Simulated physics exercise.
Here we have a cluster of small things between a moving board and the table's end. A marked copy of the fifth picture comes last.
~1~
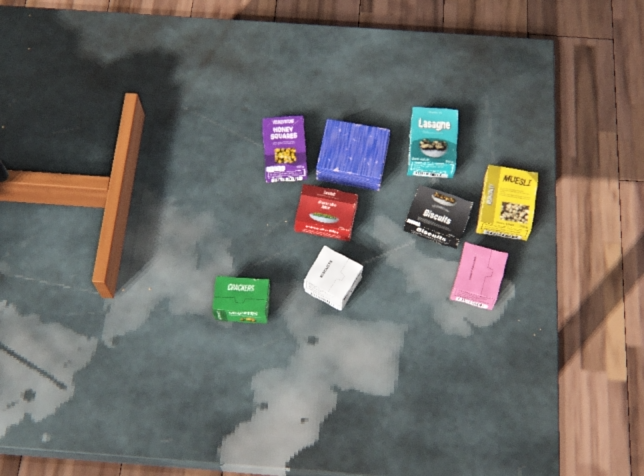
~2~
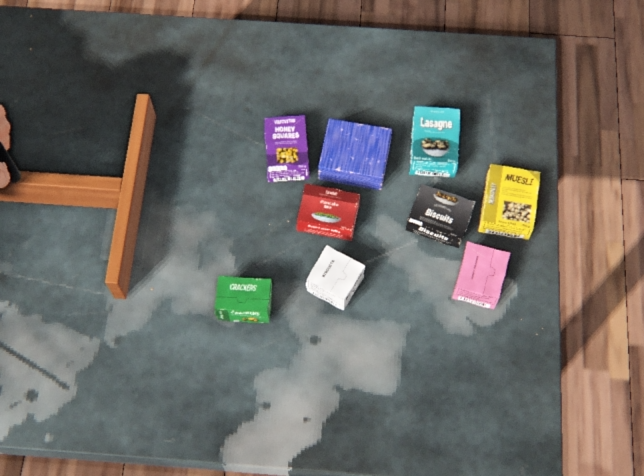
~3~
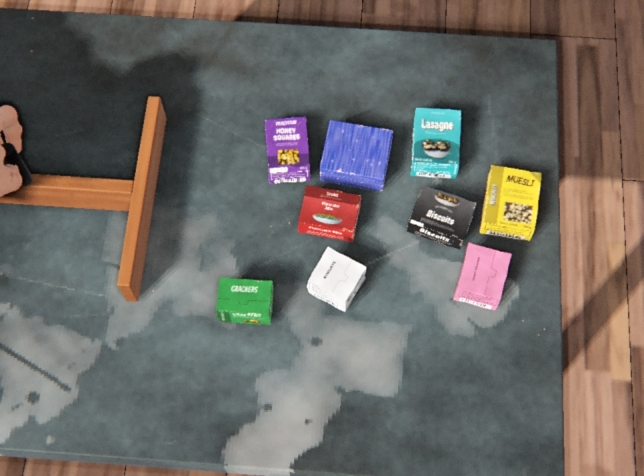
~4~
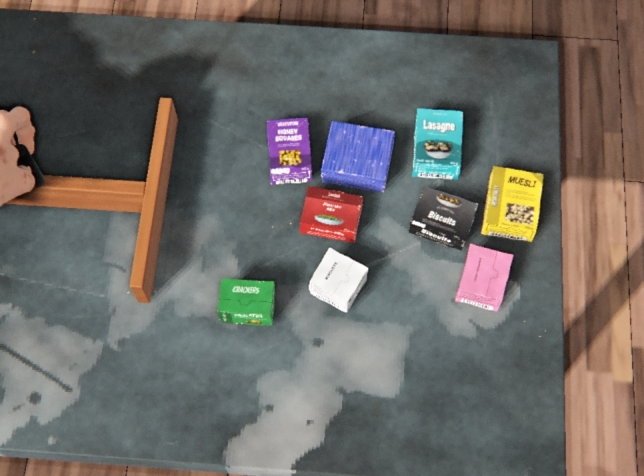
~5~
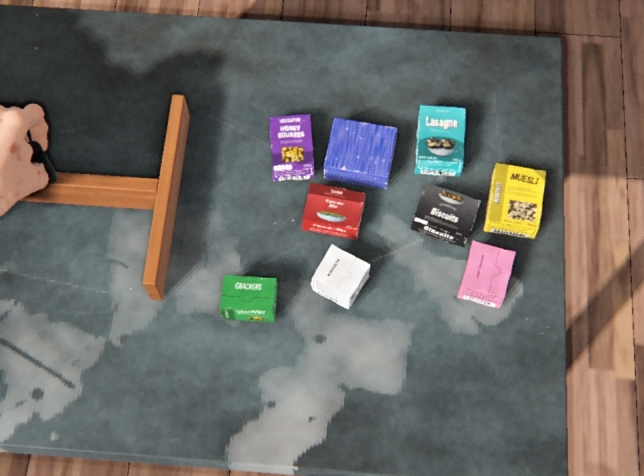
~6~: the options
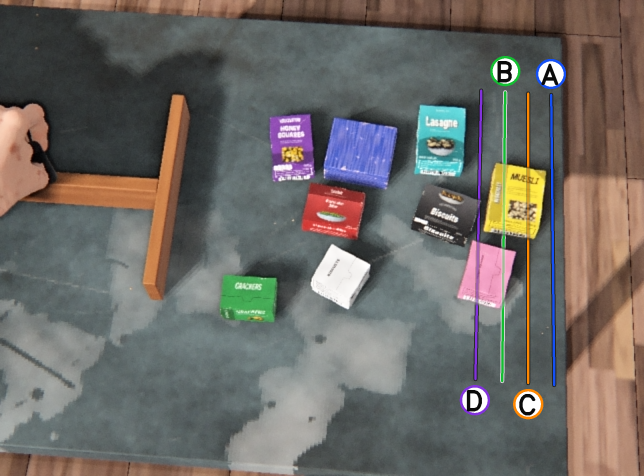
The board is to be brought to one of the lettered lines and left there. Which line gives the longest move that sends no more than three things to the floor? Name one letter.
Up to line D.
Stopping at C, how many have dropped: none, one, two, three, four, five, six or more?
By then, five.
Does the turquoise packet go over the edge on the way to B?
Yes.
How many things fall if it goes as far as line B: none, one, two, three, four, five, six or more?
In all, five.
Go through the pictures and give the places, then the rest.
Blue block (353, 155); turquoise packet (432, 143); green packet (242, 300), in the first frame.
Board (128, 184); yellow packet (510, 202), in the second frame.
Board (139, 187); white packet (337, 280), in the third frame.
Board (152, 188); red packet (331, 214), in the fourth frame.
Board (164, 185); blue block (360, 154); turquoise packet (440, 141); green packet (249, 299), in the fifth frame.
On the marked copy, A at (553, 231); B at (504, 228); C at (528, 230); D at (479, 226).
Taking D. A third of the way, board (276, 193); green packet (302, 307); purple packet (311, 149).
Two thirds of the way, board (389, 201); yellow packet (551, 209); turquoise packet (528, 147).
When it is over, board (478, 207); turquoise packet over the edge; yellow packet over the edge; two fallen.
As for the rest, A drops eight; B drops five; C drops five.
